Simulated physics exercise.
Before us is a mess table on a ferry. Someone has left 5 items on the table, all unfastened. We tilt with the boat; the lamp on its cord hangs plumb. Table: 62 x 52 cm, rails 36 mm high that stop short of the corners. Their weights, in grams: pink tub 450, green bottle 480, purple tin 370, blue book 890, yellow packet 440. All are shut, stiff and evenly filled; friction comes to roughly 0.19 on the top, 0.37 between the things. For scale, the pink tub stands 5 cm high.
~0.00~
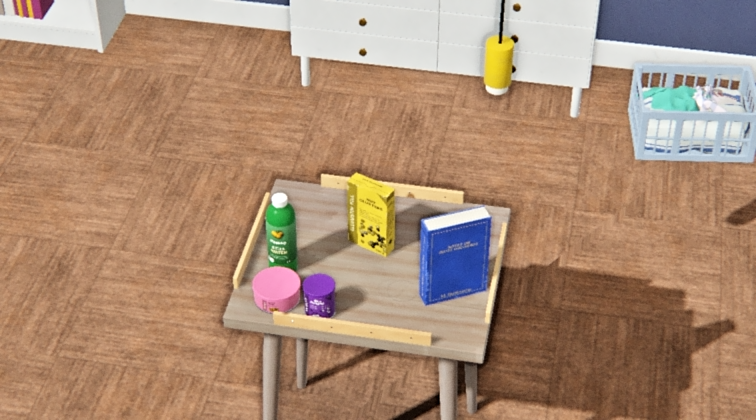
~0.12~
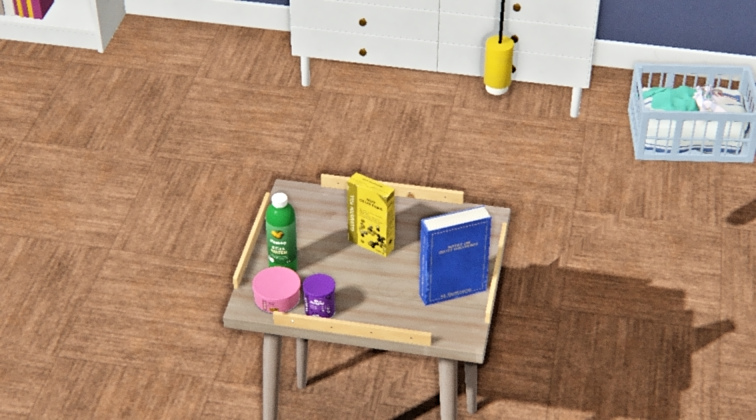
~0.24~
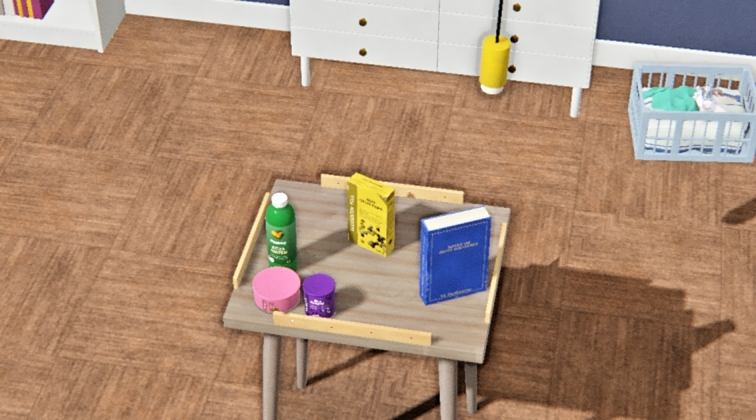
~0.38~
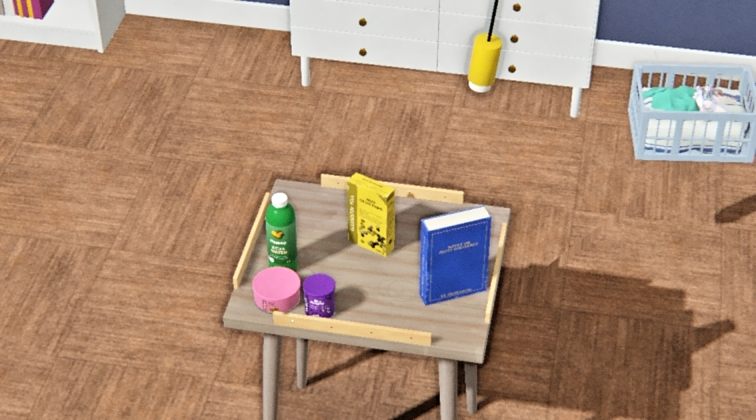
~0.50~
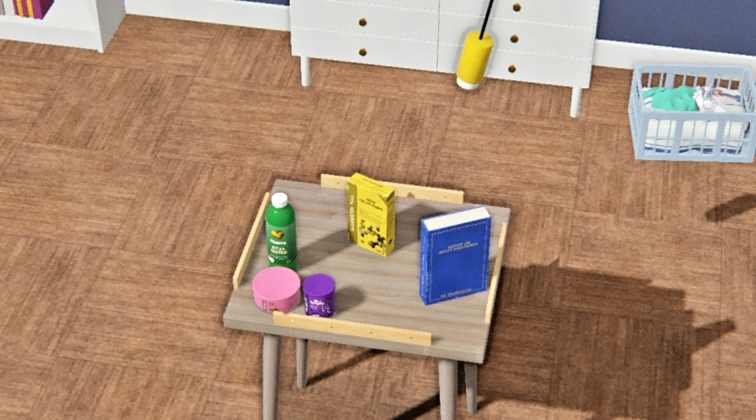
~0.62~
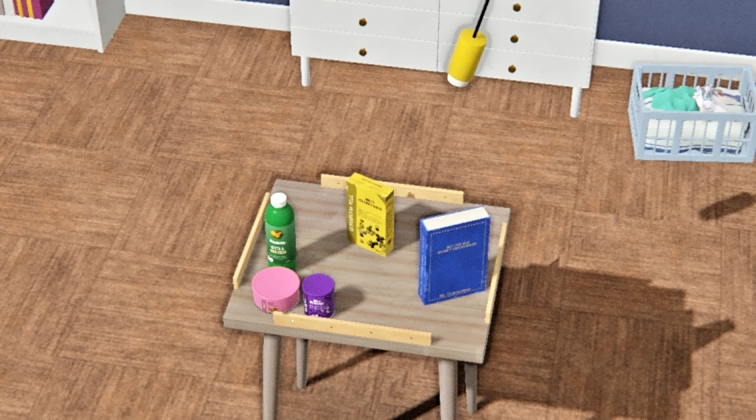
A yellow hanging lamp swings slowly to the left while a tub, bottle, tin, packet and blue book stay on the table.
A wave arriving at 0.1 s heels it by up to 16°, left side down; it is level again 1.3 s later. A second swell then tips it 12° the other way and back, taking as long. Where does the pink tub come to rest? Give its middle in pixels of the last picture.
The pink tub comes to rest near (261, 289).
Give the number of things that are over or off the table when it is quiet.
In all, 0.
After 0.92 s, boat heeled 13°, left side down; pink tub moved 5 cm near (258, 288); blue book moved 5 cm; yellow packet moved 5 cm.
After 1.12 s, boat heeled 6°, left side down; pink tub moved 5 cm near (258, 288); blue book moved 11 cm; yellow packet moved 11 cm.
In the end (3.2 s), not toppled but over 5 cm from the start, purple tin, blue book and yellow packet; the other 2 under 5 cm from the start. In the last view, pink tub near (261, 289).
